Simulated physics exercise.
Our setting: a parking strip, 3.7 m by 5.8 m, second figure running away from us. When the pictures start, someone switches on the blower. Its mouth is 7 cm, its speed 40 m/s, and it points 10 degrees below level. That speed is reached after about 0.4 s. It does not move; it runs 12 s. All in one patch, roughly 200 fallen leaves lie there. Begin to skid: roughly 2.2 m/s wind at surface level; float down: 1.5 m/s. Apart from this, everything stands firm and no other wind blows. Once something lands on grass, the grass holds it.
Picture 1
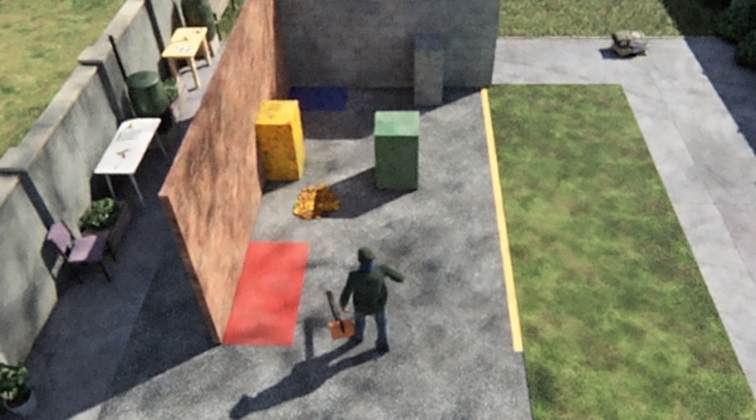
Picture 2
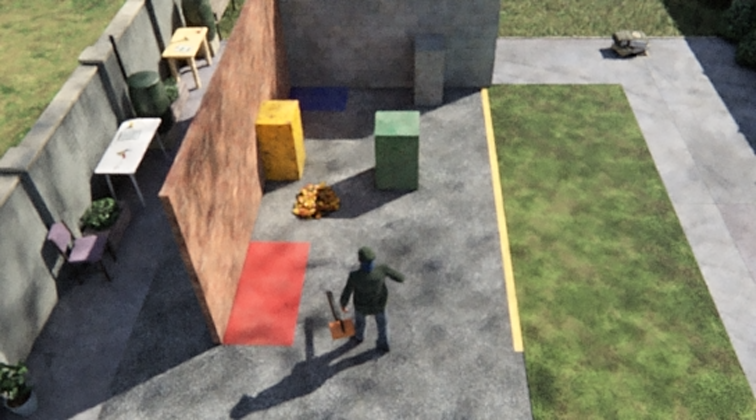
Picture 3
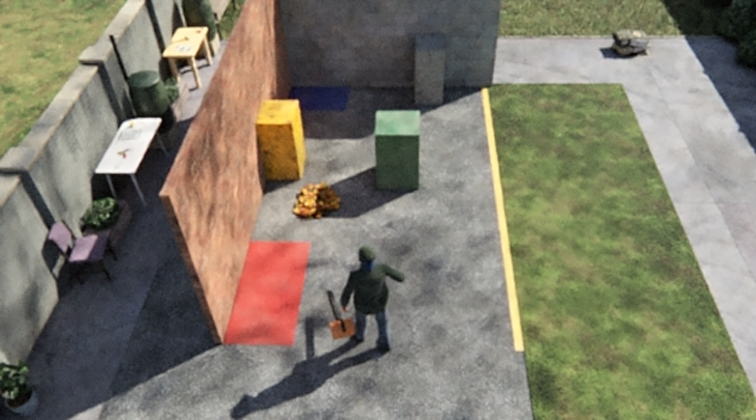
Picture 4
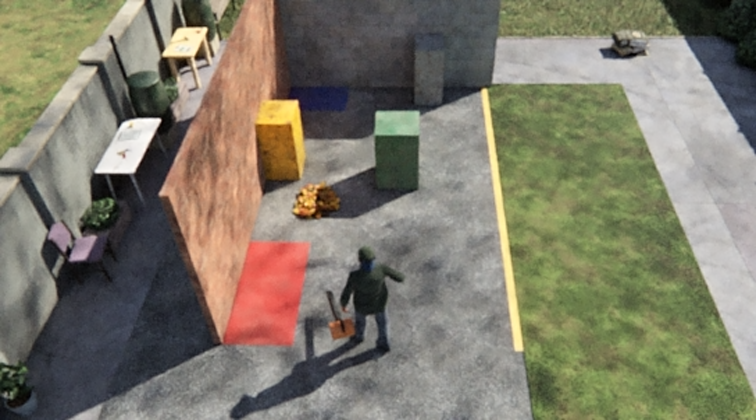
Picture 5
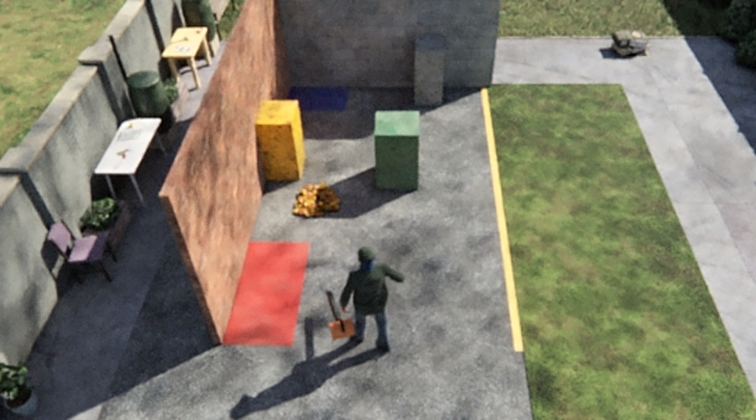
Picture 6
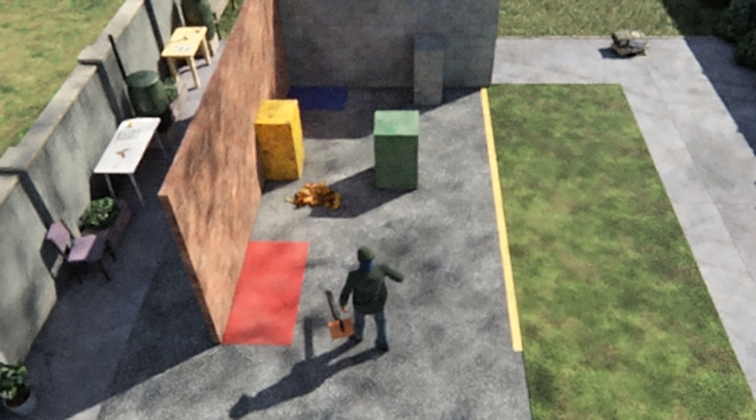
A small heap of orange-brown leaves lies still on the grey pavement near the yellow and green bins, then flattens and shifts slightly away from the figure standing with a blower, who does not move.
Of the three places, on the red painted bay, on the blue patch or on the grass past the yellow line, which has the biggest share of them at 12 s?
I would say the blue one has the biggest share.
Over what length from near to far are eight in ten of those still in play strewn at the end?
2.4 m, roughly.
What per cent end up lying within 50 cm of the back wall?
That works out to some 50 %.
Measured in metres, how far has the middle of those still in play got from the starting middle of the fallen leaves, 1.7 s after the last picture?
Roughly 1.8 m.
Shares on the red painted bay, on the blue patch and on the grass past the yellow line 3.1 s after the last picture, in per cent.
I'd say around 0 per cent at red, 30 per cent at blue, 0 per cent at yellow.
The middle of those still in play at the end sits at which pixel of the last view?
Look somewhere near (334, 103).
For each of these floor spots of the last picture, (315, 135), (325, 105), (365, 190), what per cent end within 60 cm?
In turn about 15 %, 60 %, 0 %.
Then, 1.7 s after the last picture the count stands so, 10 % are on the blue patch, 0 % on the grass past the yellow line and 0 % on the red painted bay; the middle of those still in play is near (328, 130).
Then, 3.1 s after the last picture the count stands so, 32 % are on the blue patch, 0 % on the grass past the yellow line and 0 % on the red painted bay; the middle of those still in play is near (328, 124).
Then, 5.8 s after the last picture the count stands so, 44 % are on the blue patch, 0 % on the grass past the yellow line and 0 % on the red painted bay; the middle of those still in play is near (331, 113).
Then, 11.2 s after the last picture, at the end, 52 % are on the blue patch, 0 % on the grass past the yellow line and 0 % on the red painted bay; the middle of those still in play is near (334, 103).
